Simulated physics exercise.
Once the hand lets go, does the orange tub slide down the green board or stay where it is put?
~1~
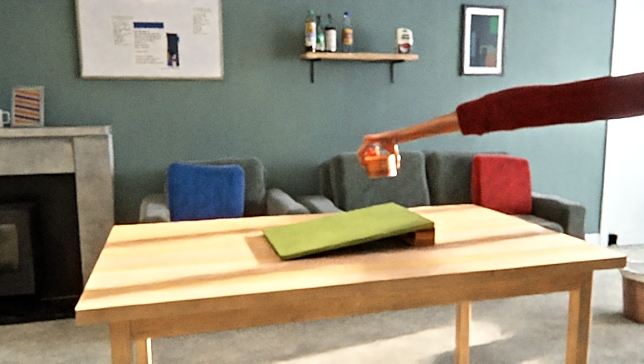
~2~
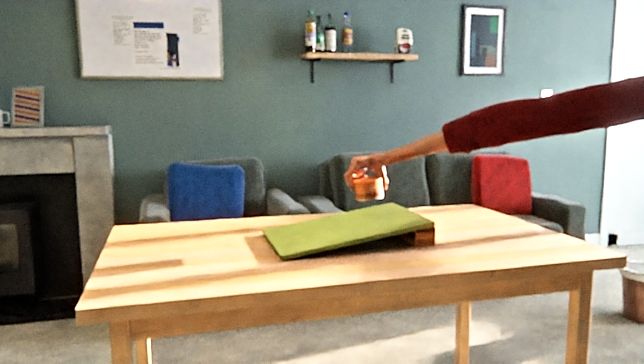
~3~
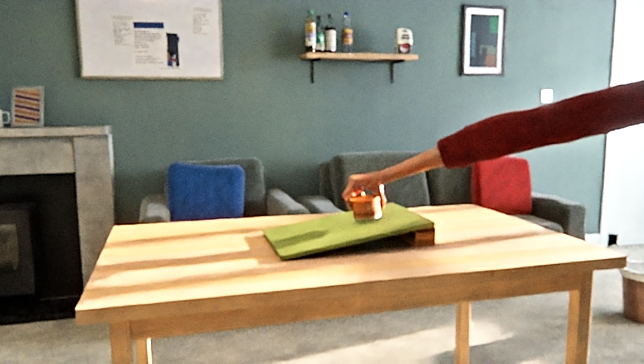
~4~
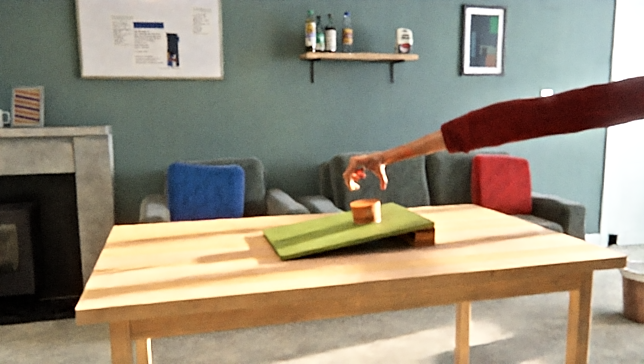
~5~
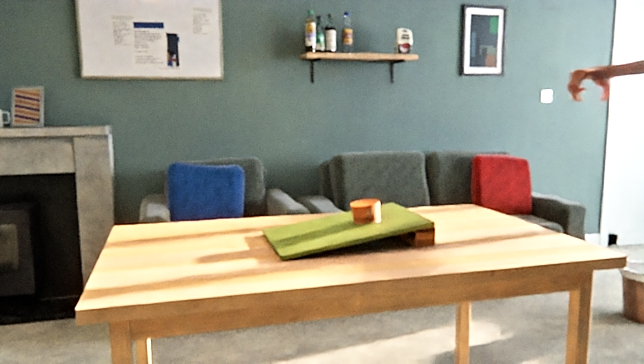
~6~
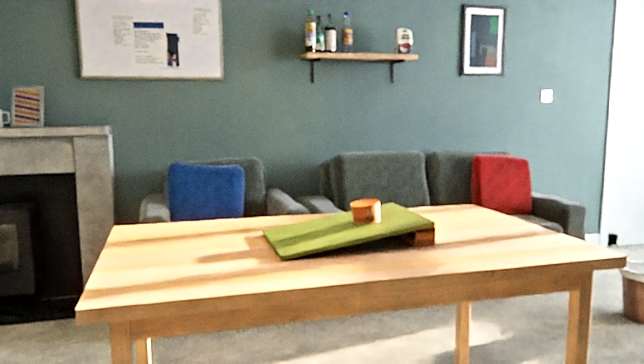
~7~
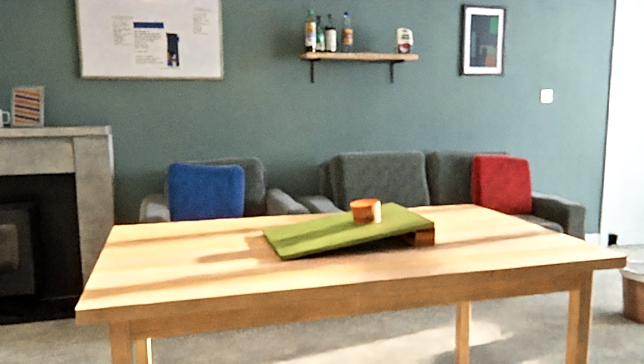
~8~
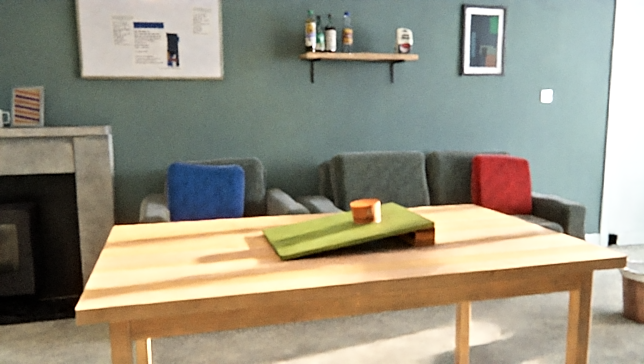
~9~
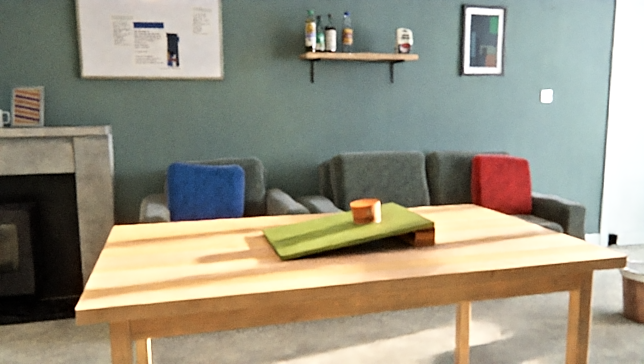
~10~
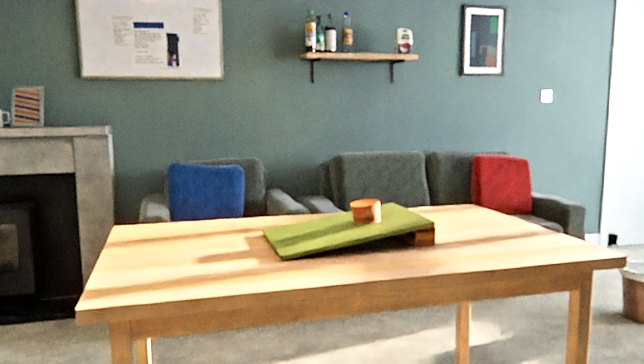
The orange tub stays where it is put, resting on the sloping green board after the hand has gone.
